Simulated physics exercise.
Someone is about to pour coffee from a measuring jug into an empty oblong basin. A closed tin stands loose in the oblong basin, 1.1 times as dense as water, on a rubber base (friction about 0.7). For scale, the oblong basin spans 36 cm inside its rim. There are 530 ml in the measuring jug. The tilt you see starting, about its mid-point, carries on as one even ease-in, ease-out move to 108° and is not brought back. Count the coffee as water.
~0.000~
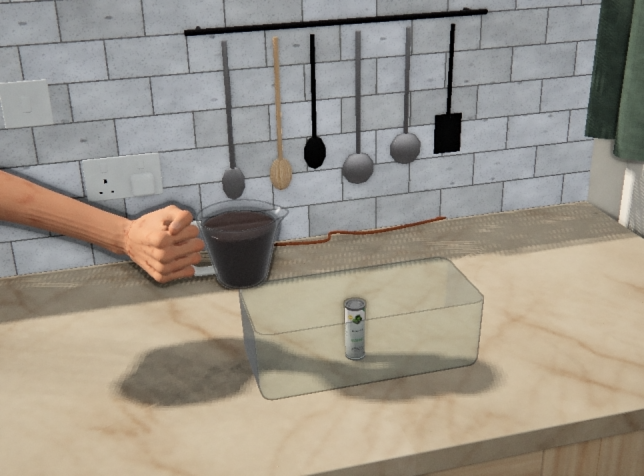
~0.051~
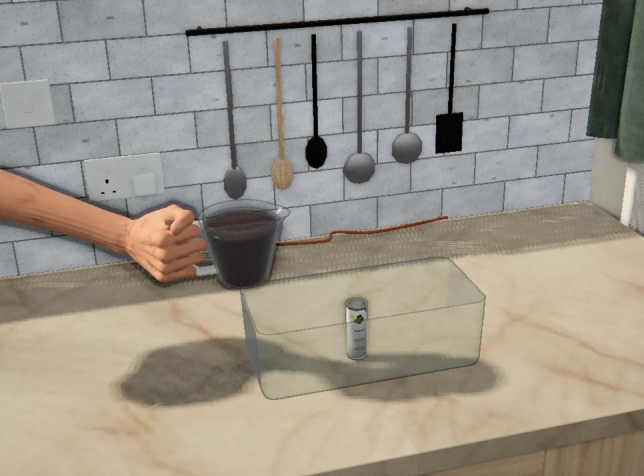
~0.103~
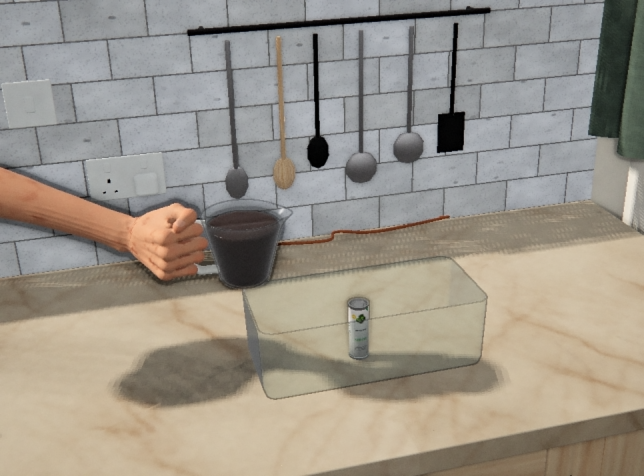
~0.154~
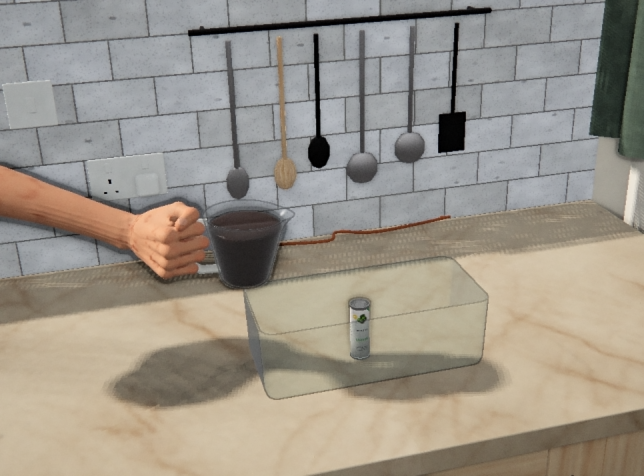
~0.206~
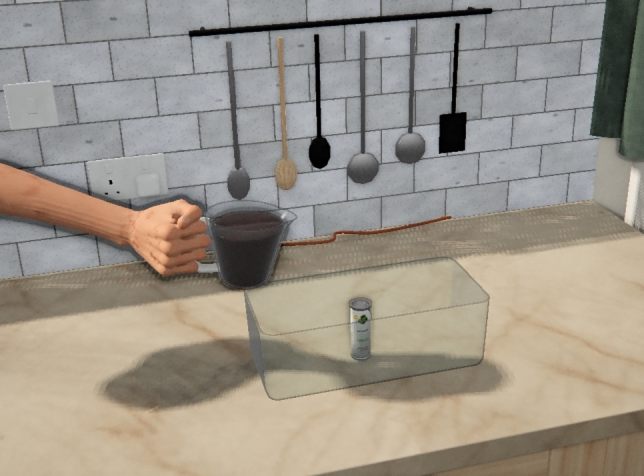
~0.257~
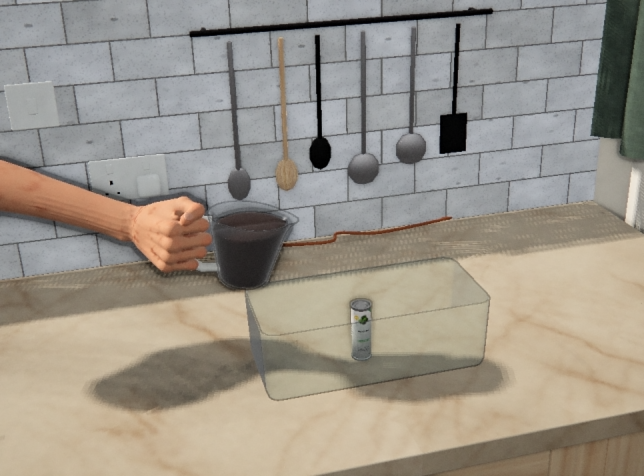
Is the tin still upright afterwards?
It stays up.
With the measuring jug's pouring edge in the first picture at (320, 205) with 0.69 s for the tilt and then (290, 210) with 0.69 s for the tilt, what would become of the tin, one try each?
First it goes over; then it keeps standing.
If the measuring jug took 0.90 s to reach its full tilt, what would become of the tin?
Then it keeps standing.
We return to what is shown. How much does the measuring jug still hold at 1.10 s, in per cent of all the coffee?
About 10 per cent.
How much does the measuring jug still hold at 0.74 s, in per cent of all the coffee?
About 68 per cent.
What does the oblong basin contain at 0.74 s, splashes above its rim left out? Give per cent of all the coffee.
Some 14 per cent.
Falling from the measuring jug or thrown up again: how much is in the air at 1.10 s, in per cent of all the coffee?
Near 7 in a hundred.
By 0.74 s the tilt is 61° and 68 per cent is still to pour; the tin stands where it began.
By 1.10 s the tilt is 98° and 10 per cent is still to pour; the tin stands where it began.
By 1.47 s the tilt is 108° and 0 per cent is still to pour; the tin stands where it began.
By 1.87 s the tilt is 108° and 0 per cent is still to pour; the tin stands where it began.
At rest the tin stands where it began.
